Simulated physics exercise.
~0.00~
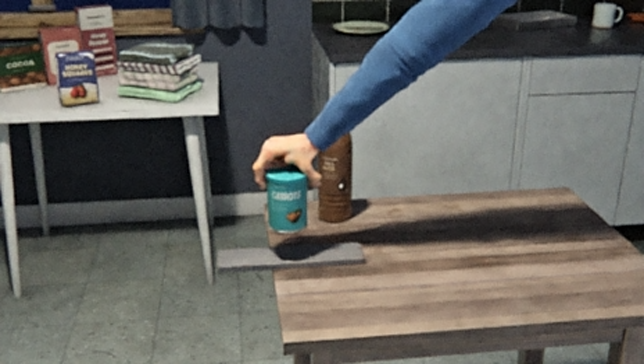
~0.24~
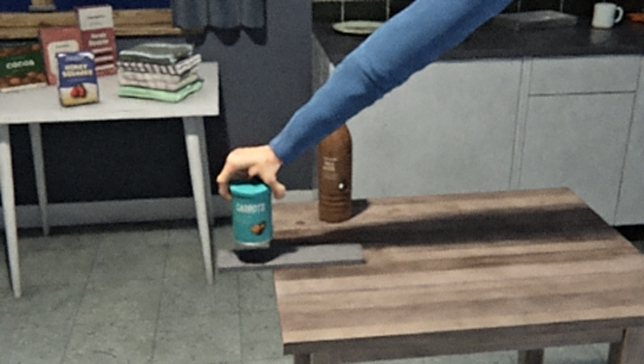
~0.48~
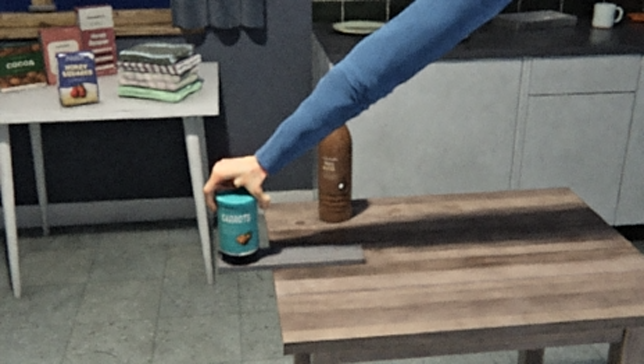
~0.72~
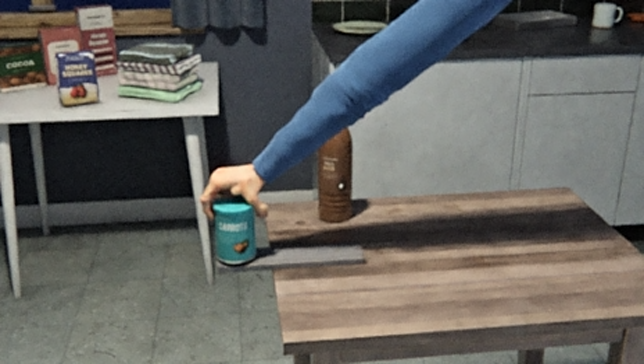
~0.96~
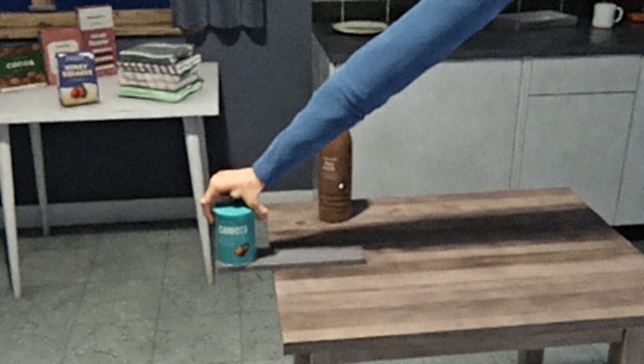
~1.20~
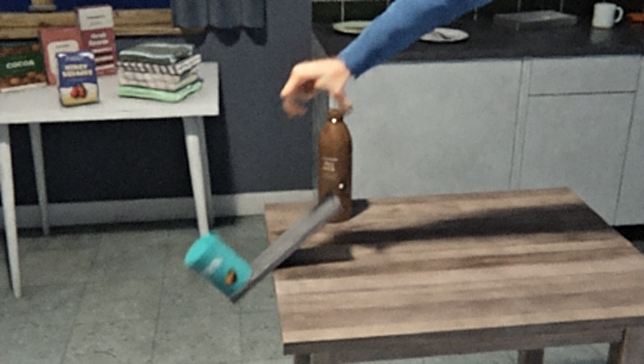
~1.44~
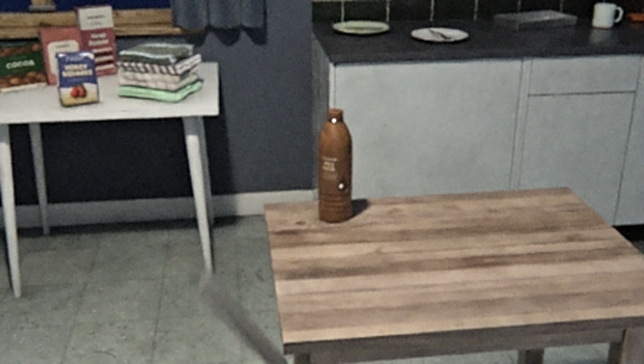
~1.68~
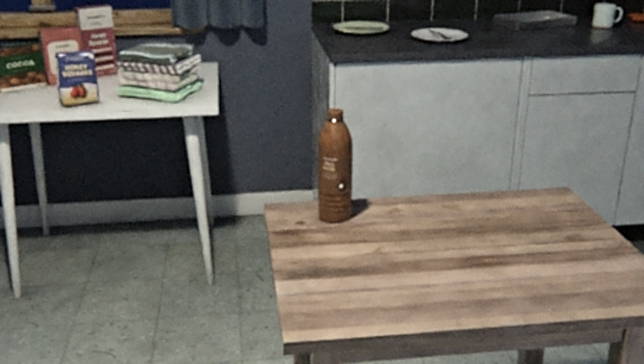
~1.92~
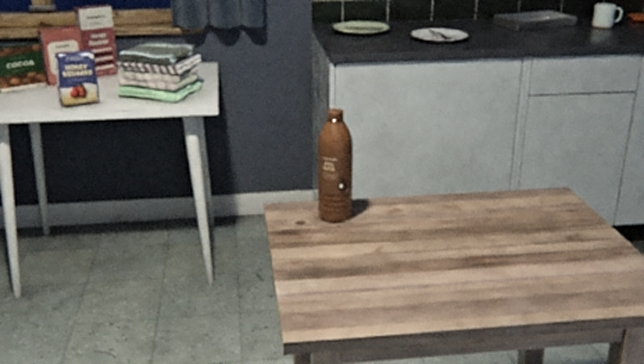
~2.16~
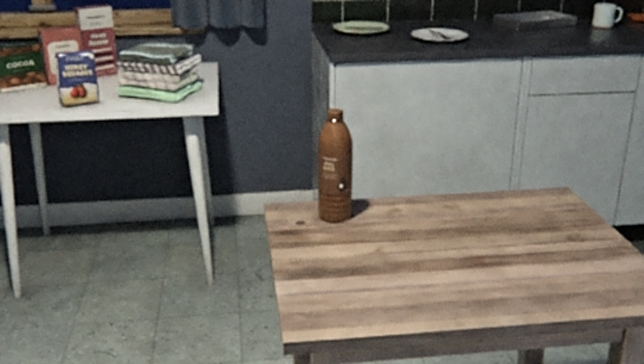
In a kitchen, a hand setting a turquoise tin on a grey plank's overhanging end and letting go, both tumbling off the table.
